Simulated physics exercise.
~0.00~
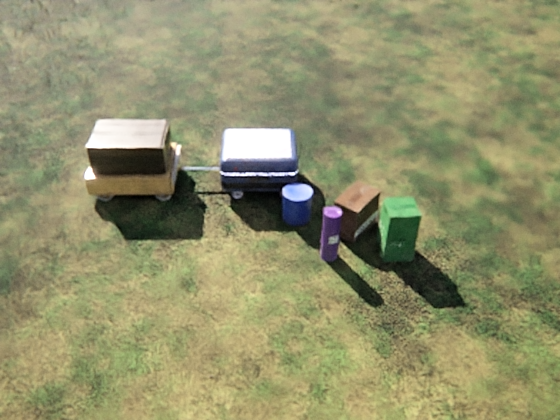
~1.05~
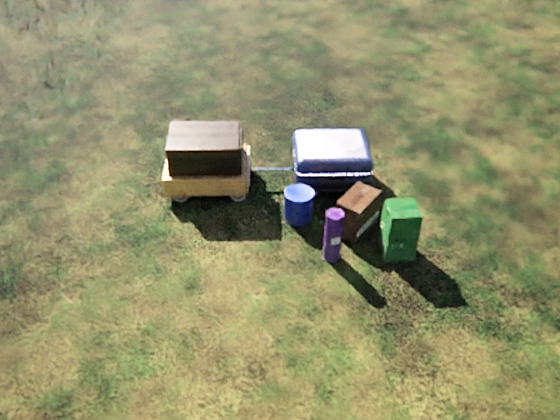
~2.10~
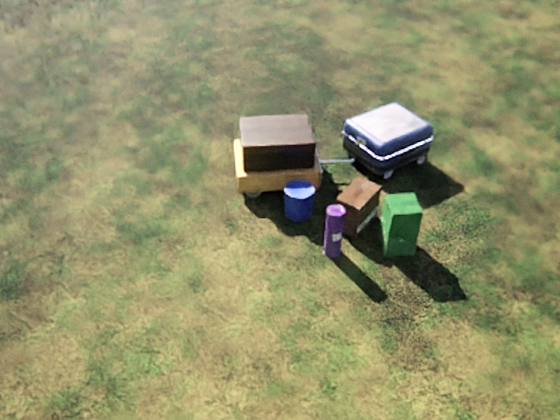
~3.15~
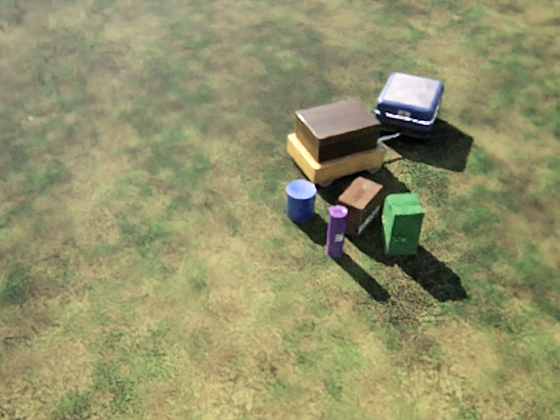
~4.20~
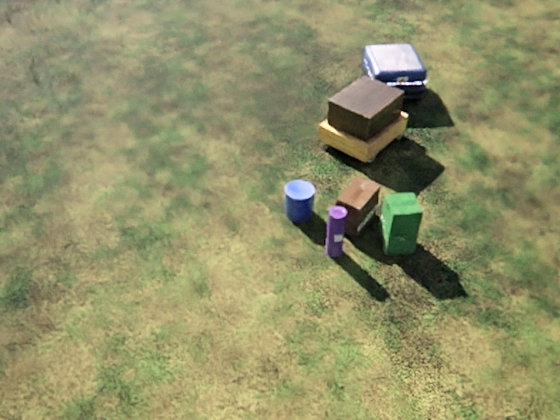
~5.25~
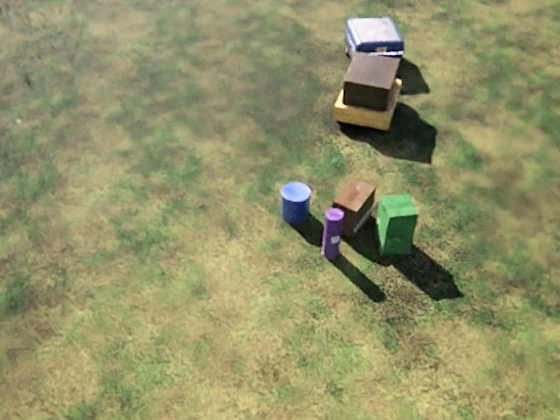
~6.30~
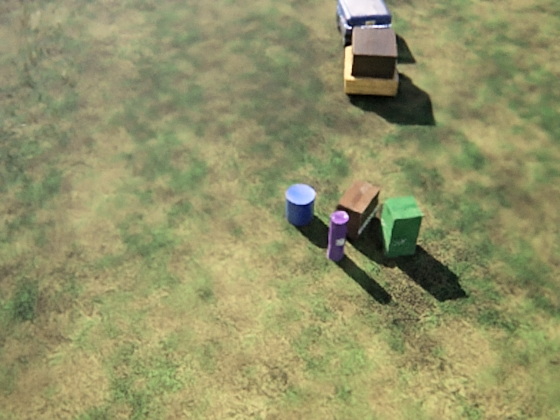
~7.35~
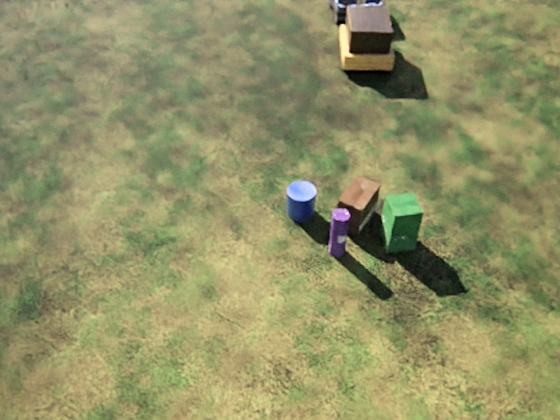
To begin with, a blue tug with a pale top pulls a yellow cart carrying a dark brown box across patchy grass, to the left of a blue pail, a purple canister, a brown box and a green box. The tug and cart roll right, passing just behind the standing items. The tug then curves away toward the top of the view, and the cart swings round after it. Both clear the group without touching anything and continue upward, drifting slightly left. By the end, the tug is partly out of view at the top edge, the cart trails behind it, and all four items still stand in place.
